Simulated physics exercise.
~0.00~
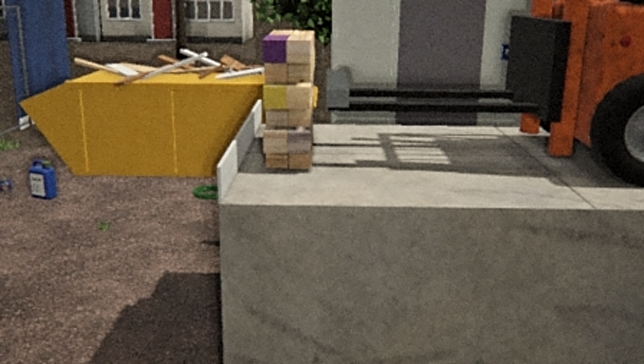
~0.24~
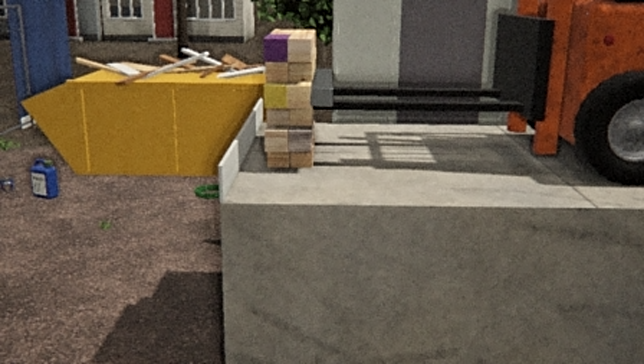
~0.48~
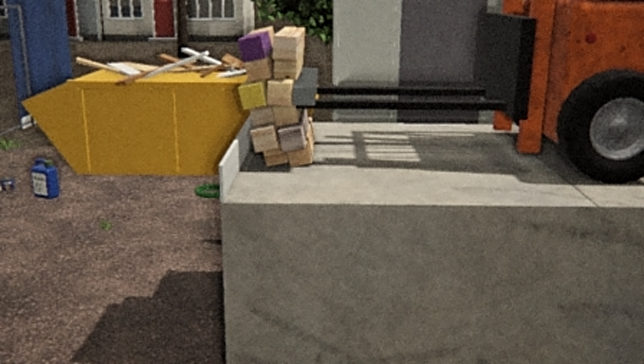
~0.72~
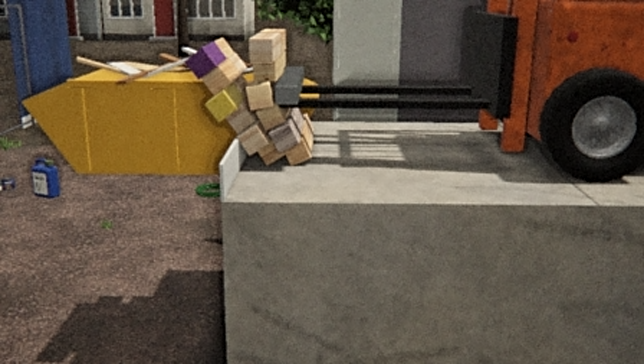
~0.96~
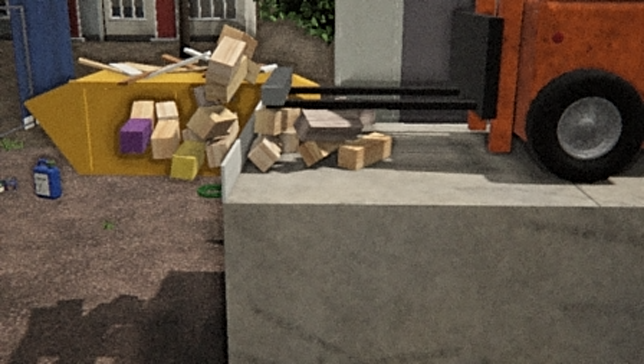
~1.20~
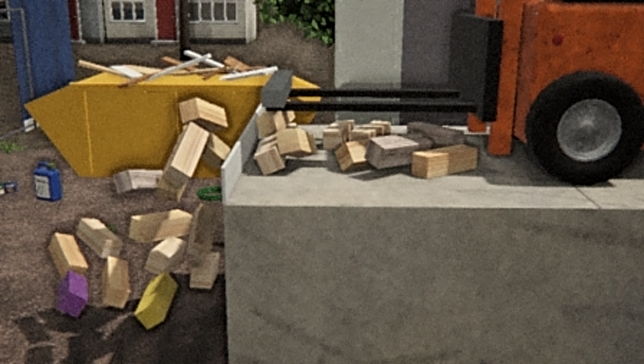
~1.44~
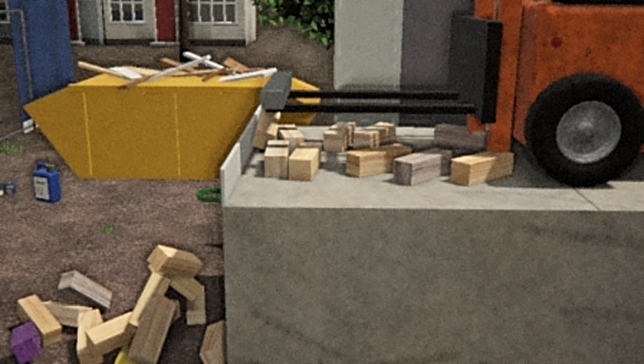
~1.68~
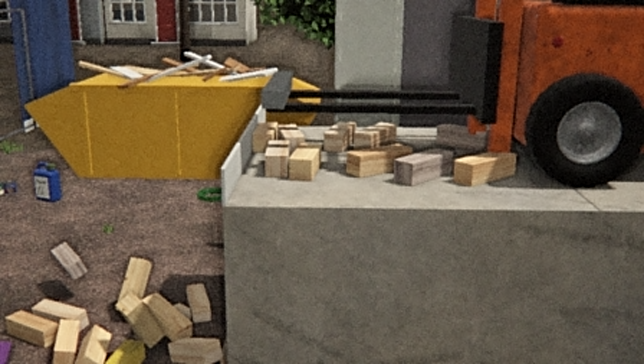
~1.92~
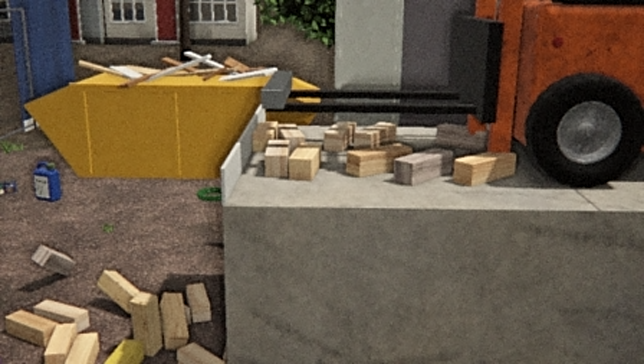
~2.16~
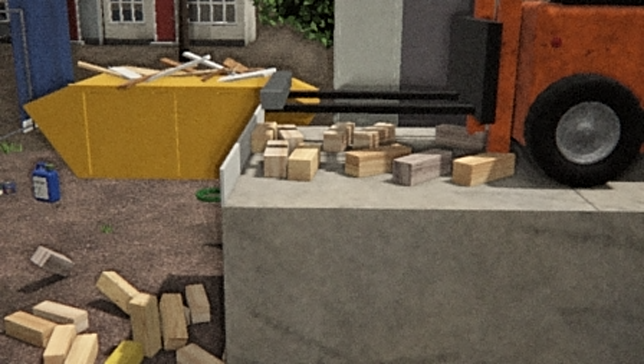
A forklift's beam pushes the wooden block stack leftward, toppling many blocks onto the ground.
